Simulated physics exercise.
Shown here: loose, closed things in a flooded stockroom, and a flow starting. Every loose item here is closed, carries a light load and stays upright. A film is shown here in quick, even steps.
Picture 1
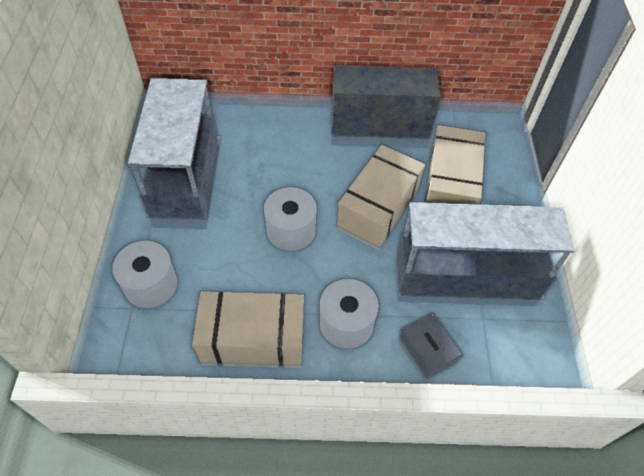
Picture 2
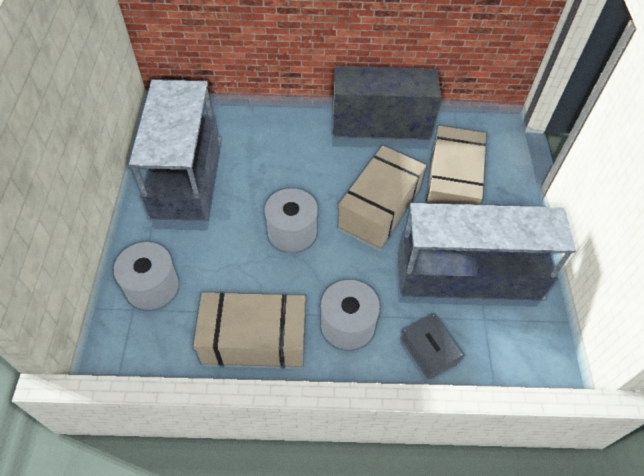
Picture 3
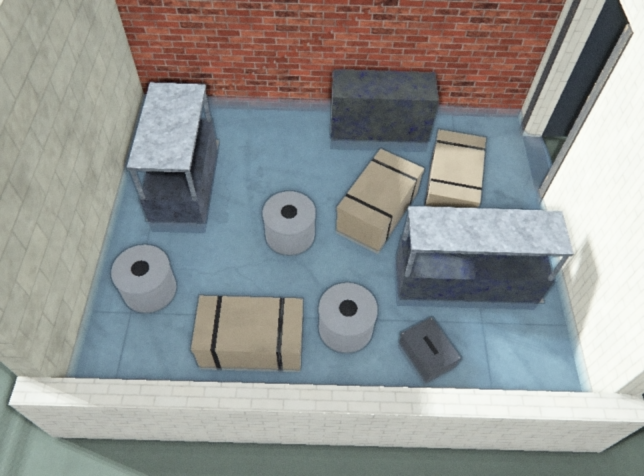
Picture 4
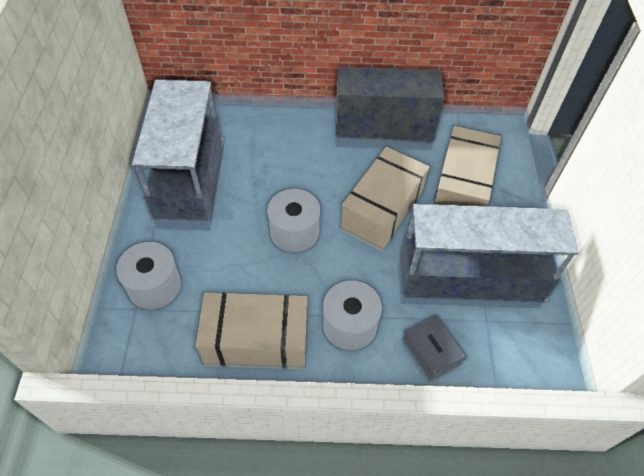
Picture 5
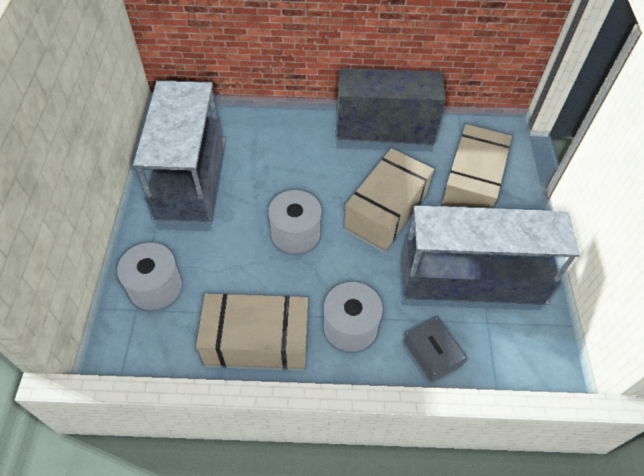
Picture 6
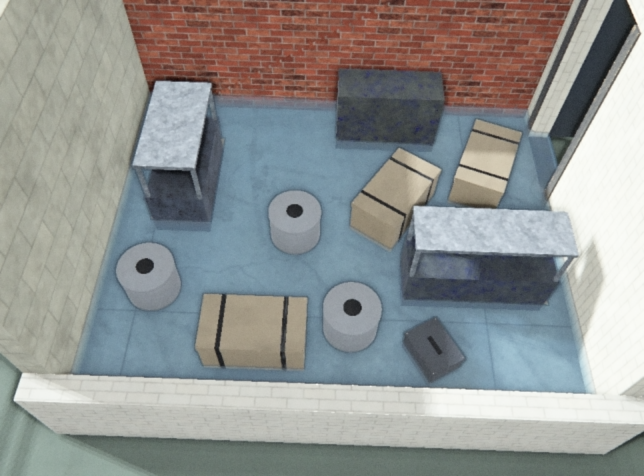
A strapped tan box near the back right corner crept to the right across the wet blue floor, then the tan box beside it edged slightly right, while everything else stayed put.
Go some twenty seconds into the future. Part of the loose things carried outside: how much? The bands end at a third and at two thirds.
It reaches a third, not two.
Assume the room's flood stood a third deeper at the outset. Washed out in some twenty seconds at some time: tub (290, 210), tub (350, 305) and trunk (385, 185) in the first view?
The first one exits, the middle one exits, the final one exits.
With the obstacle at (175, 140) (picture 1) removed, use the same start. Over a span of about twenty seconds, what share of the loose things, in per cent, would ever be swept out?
It comes out close to 60 percent.
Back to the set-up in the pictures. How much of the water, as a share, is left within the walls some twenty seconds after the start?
Near 50 per cent.
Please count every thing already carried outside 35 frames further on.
Total: 3.
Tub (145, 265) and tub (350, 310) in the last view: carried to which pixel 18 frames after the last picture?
Estimate: (173, 260), then (378, 238).
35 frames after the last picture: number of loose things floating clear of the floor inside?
Count: 3.
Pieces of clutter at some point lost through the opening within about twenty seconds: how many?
That works out to 4.
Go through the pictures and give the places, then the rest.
In the first frame, a trunk at (459, 160) floats; a trunk at (383, 183) floats; 0 of 7 have shifted.
In the second frame, a trunk at (460, 161) floats; a trunk at (384, 184) floats; 0 of 7 have shifted.
In the third frame, a trunk at (459, 164), afloat; a trunk at (382, 187), afloat; 0 of 7 have shifted.
In the fourth frame, a trunk at (471, 161) floats, close to its start; a trunk at (387, 185) floats; 1 of 7 have shifted.
In the fifth frame, a trunk at (481, 159) floats, close to its start; a trunk at (391, 187), afloat, close to its start; 1 of 7 have shifted.
In the sixth frame, a trunk at (490, 154), afloat, a stride from its start; a trunk at (398, 186) floats, close to its start; 2 of 7 have shifted.
A moment on, 1 of 7 are out; 6 afloat.
Next, 2 of 7 are out; 5 afloat.
Later, 3 of 7 are out; 3 afloat.
In the end, 4 of 7 are out; 2 afloat.
